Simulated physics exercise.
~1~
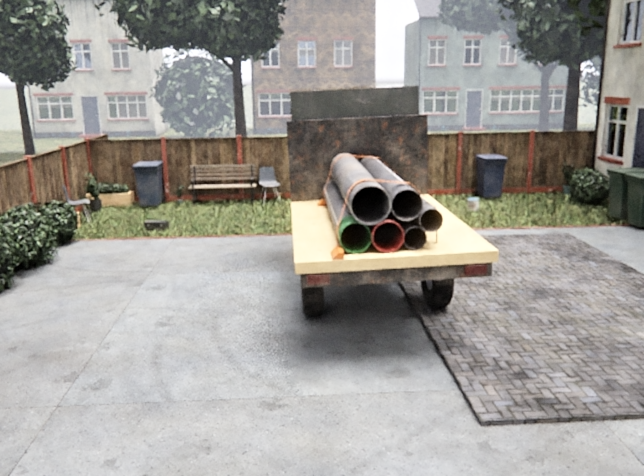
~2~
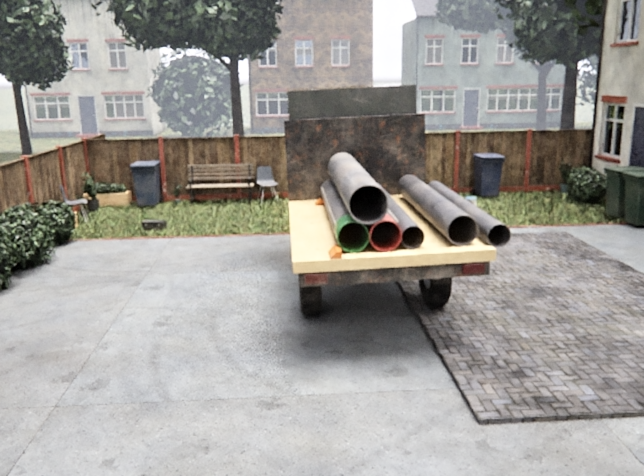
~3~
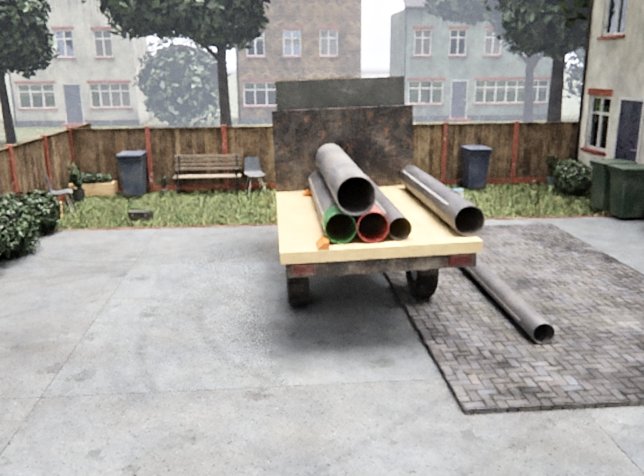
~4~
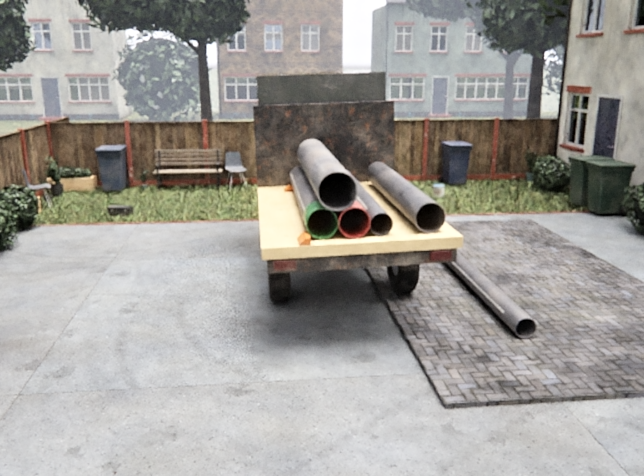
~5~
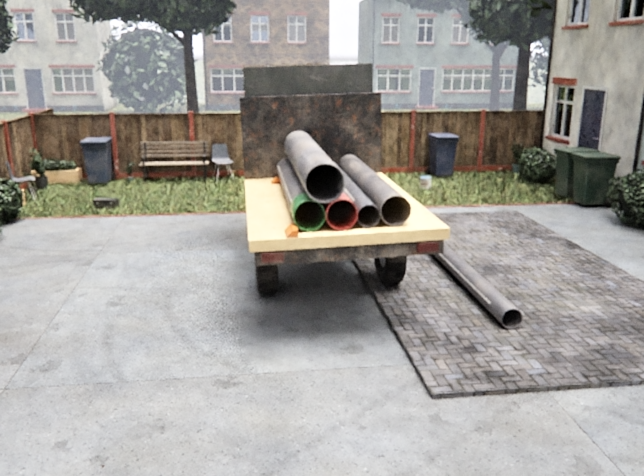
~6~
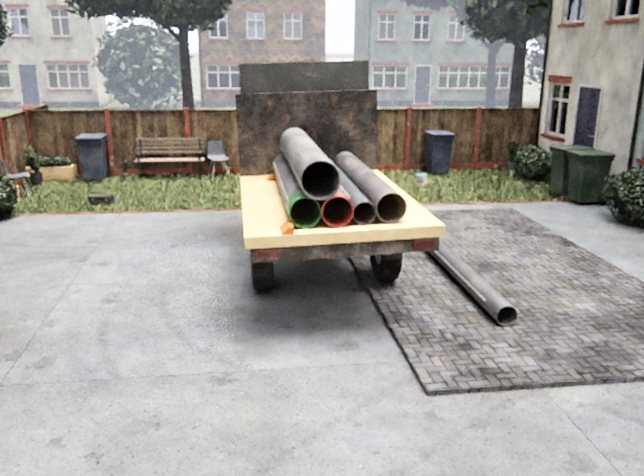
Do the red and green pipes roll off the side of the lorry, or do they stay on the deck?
Both the red pipe and the green pipe stay on the deck.
